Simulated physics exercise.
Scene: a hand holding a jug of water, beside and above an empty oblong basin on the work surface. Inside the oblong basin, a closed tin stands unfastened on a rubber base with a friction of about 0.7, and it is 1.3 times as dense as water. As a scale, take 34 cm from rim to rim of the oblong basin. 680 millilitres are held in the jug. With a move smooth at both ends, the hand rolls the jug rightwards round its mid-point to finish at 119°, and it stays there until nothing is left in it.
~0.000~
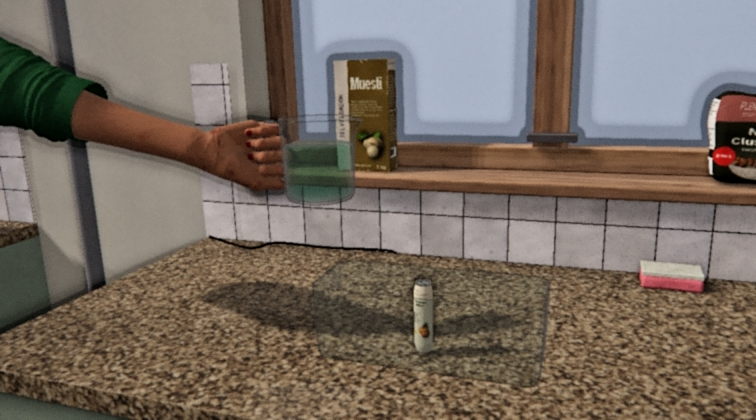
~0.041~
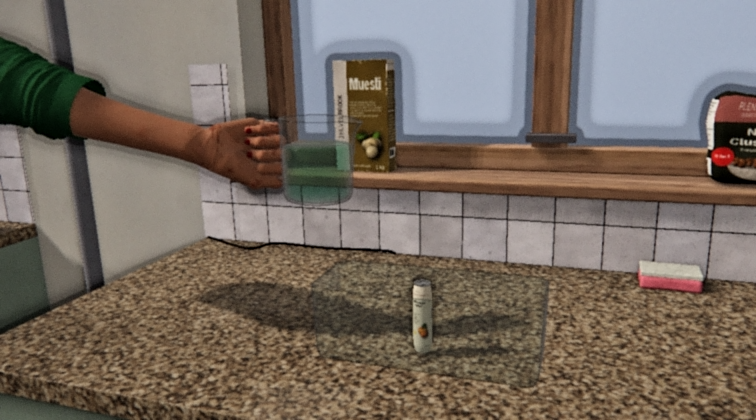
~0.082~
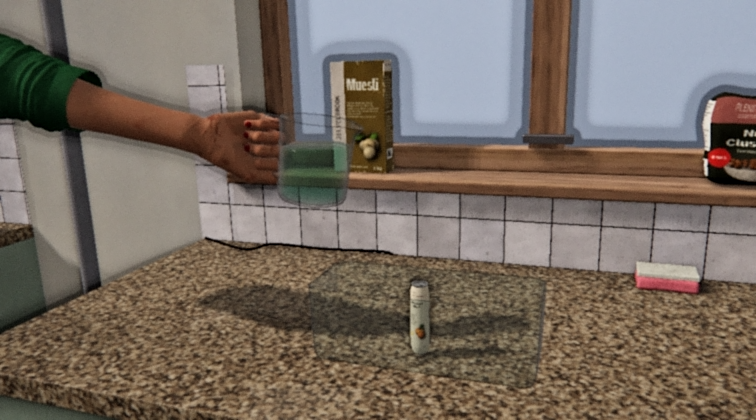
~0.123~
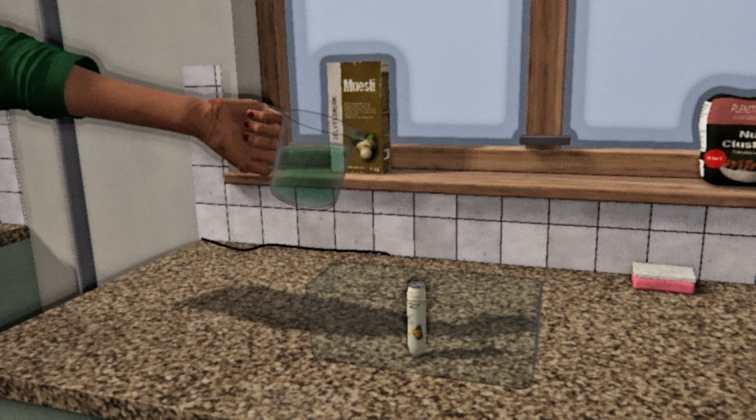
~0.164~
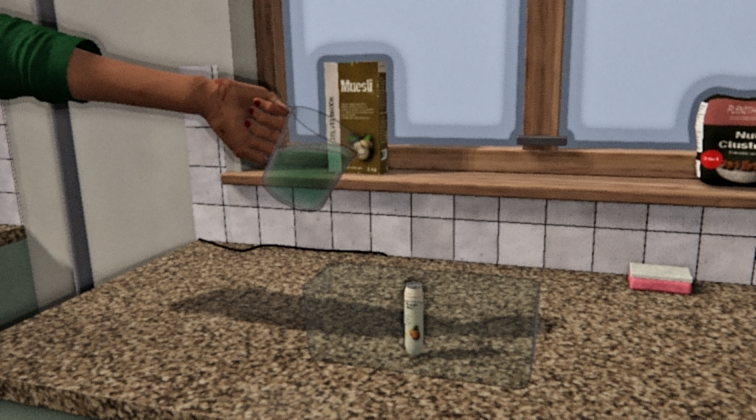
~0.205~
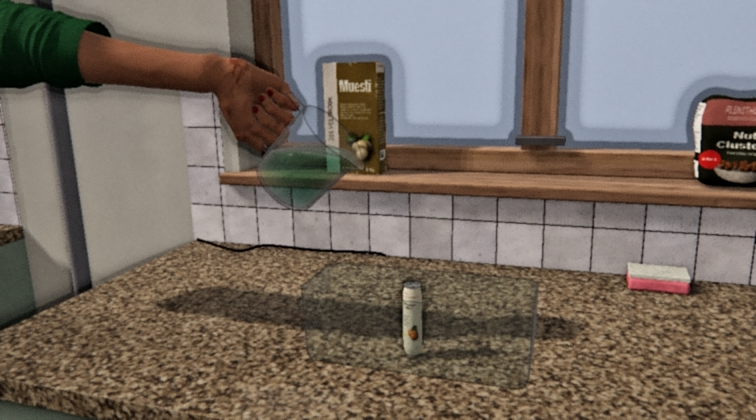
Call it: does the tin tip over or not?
It tips over.
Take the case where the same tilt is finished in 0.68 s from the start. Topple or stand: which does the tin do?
Result: Tin tipped over.
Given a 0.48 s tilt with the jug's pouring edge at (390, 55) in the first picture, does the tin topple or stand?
After that, the tin stays vertical.
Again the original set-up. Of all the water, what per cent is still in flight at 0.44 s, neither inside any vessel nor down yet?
40 per cent.
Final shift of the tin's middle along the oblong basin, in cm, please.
All told, the tin's centre has moved close to 8.0 cm.
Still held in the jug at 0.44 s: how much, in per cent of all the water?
Some 44 per cent.
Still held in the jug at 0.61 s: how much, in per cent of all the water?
6 %.
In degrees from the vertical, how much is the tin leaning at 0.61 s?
About 10 degrees from upright.
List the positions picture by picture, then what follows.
In the first picture, it leans 0°; its right rim is at (361, 120); the water meets the walls at (289, 144) and (352, 145); the oblong basin's rim runs from (327, 273) to (547, 295); the tin's top is at (423, 286).
In the second picture, it leans 2°; its right rim is at (362, 122); the water meets the walls at (289, 144) and (351, 145).
In the third picture, it leans 8°; its right rim is at (363, 129); the water meets the walls at (287, 145) and (350, 147).
In the fourth picture, it leans 18°; its right rim is at (365, 139); the water meets the walls at (285, 148) and (350, 150).
In the fifth picture, it leans 31°; its right rim is at (365, 153); the water meets the walls at (277, 157) and (352, 153).
In the sixth picture, it leans 46°; its right rim is at (365, 169); the water meets the walls at (270, 154) and (355, 159).
Then, 0.44 s in, the tilt is 117° and 44 per cent is still to pour; the tin stands where it began.
Then, 0.61 s in, the tilt is 119° and 6 per cent is still to pour; the tin leans 11°.
Then, 0.79 s in, the tilt is 119° and 0 per cent is still to pour; the tin leans 59°.
Then, 0.98 s in, the tilt is 119° and 0 per cent is still to pour; the tin lies on its side.
Finally, the tin lies on its side.
